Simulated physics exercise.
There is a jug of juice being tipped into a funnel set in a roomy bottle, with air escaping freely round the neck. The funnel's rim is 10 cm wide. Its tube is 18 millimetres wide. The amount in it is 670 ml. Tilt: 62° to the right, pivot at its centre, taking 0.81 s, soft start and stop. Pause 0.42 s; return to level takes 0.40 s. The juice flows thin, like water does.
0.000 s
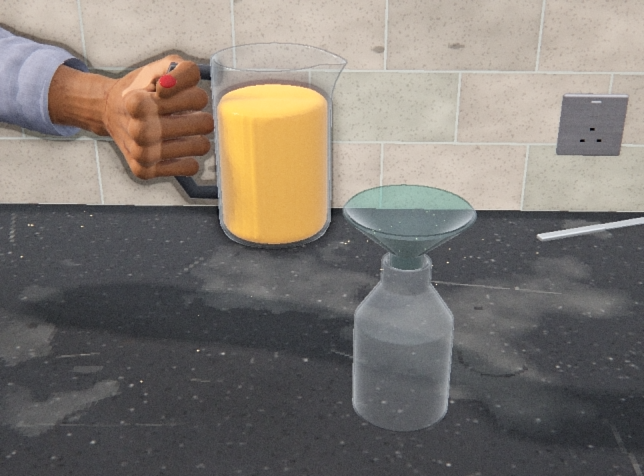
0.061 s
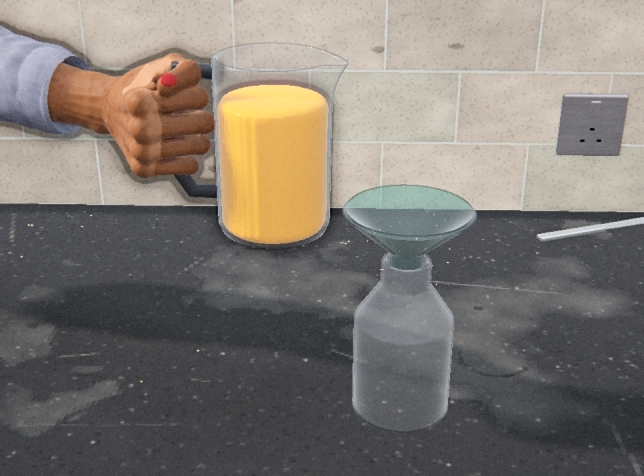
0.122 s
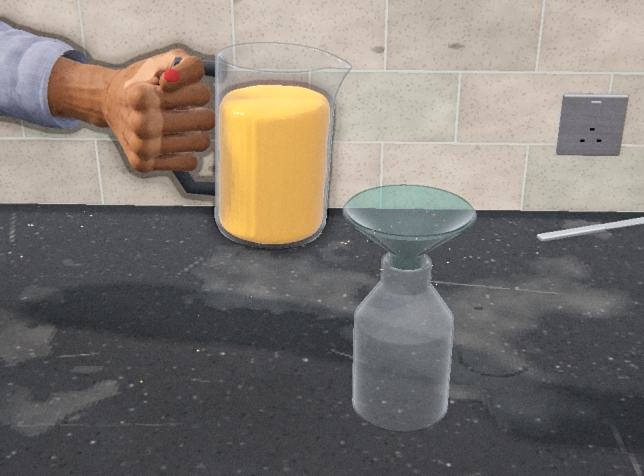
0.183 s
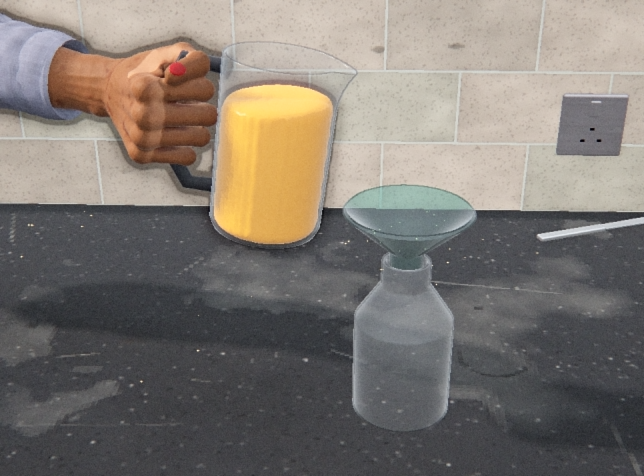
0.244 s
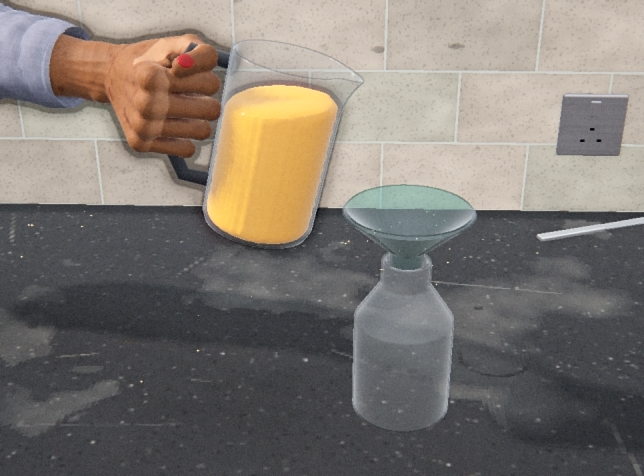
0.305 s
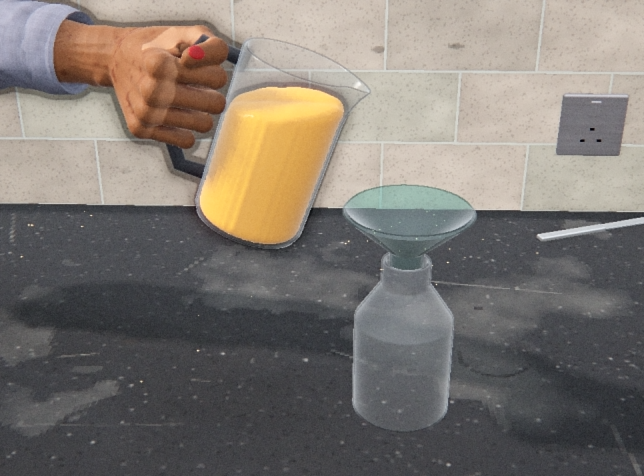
The clip shows a hand holding a clear jug of orange-yellow juice on a dark speckled counter, beside a green funnel set in an empty bottle; the hand gradually tilts the jug rightward, toward the funnel.
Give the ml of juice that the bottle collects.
Passed through: Around 170 ml.
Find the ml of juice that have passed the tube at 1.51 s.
100 ml.
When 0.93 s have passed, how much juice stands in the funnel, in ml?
Roughly 50 ml.
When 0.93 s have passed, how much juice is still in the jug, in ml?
Remaining volume: Approx. 540 ml.
Then, 0.67 s in, the tilt is 57° and 0 ml has passed the tube, 10 ml is in the funnel, 635 ml in the jug and 0 ml has missed.
Then, 0.93 s in, the tilt is 62° and 25 ml has passed the tube, 50 ml is in the funnel, 540 ml in the jug and 0 ml has missed.
Then, 1.21 s in, the tilt is 62° and 55 ml has passed the tube, 80 ml is in the funnel, 480 ml in the jug and 30 ml has missed.
Then, 1.51 s in, the tilt is 13° and 95 ml has passed the tube, 75 ml is in the funnel, 460 ml in the jug and 35 ml has missed.
Finally, 175 ml has passed the tube, 0 ml is in the funnel, 460 ml in the jug and 35 ml has missed.
